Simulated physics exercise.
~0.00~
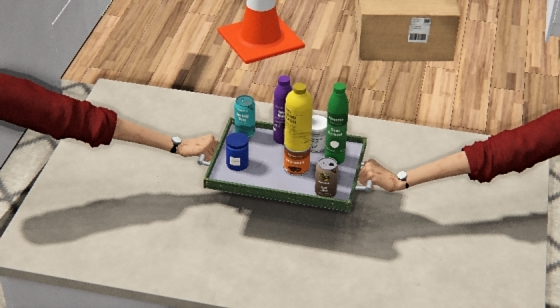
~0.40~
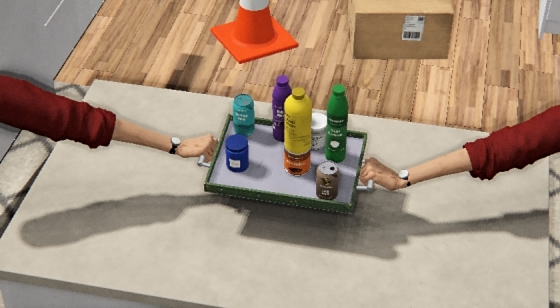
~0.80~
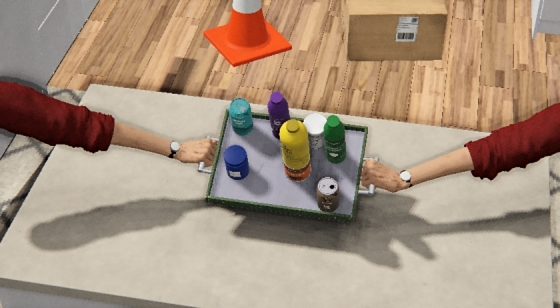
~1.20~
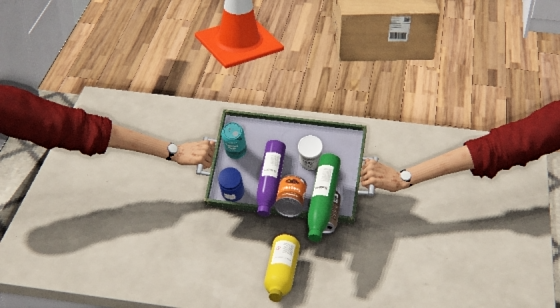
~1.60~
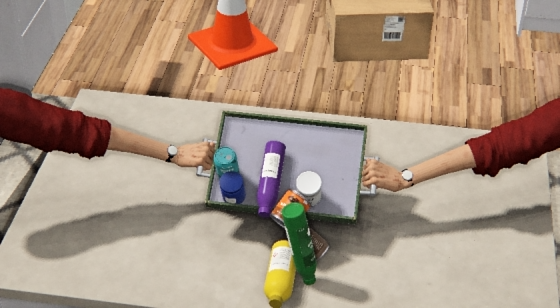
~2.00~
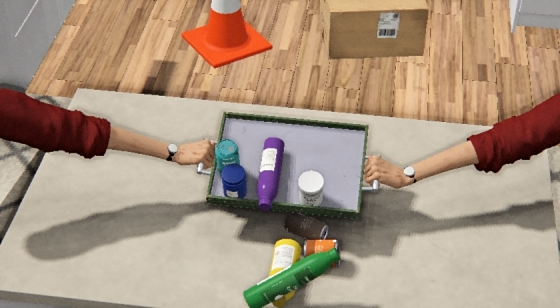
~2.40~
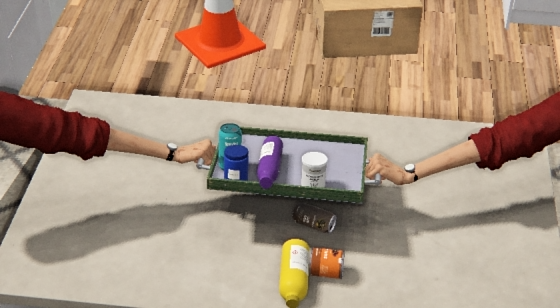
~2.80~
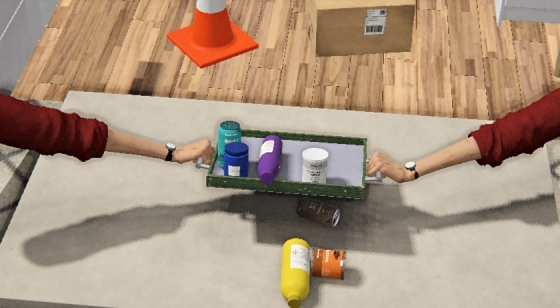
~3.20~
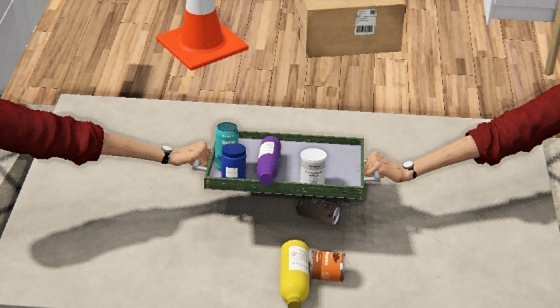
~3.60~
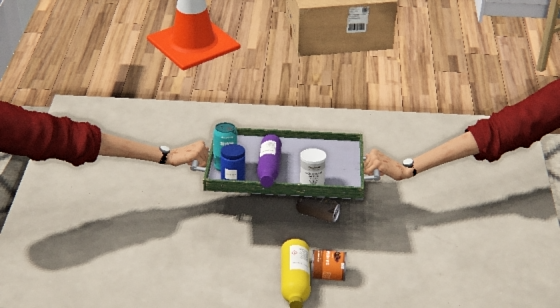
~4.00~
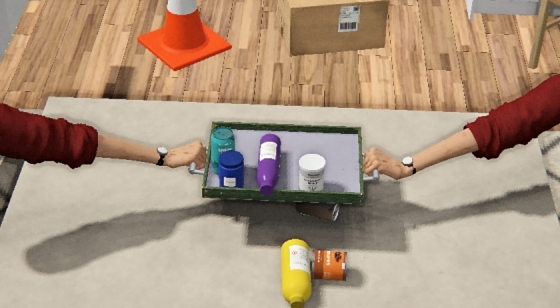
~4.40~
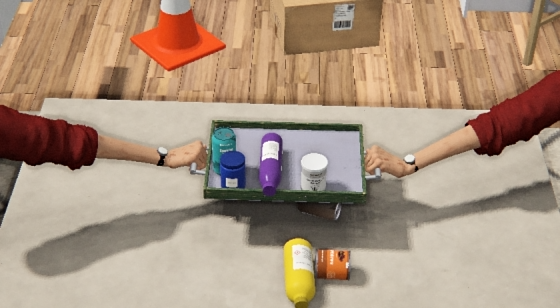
Two hands tipping a tray of containers towards the viewer, spilling four onto the table, then levelling it with the purple bottle toppled aboard.
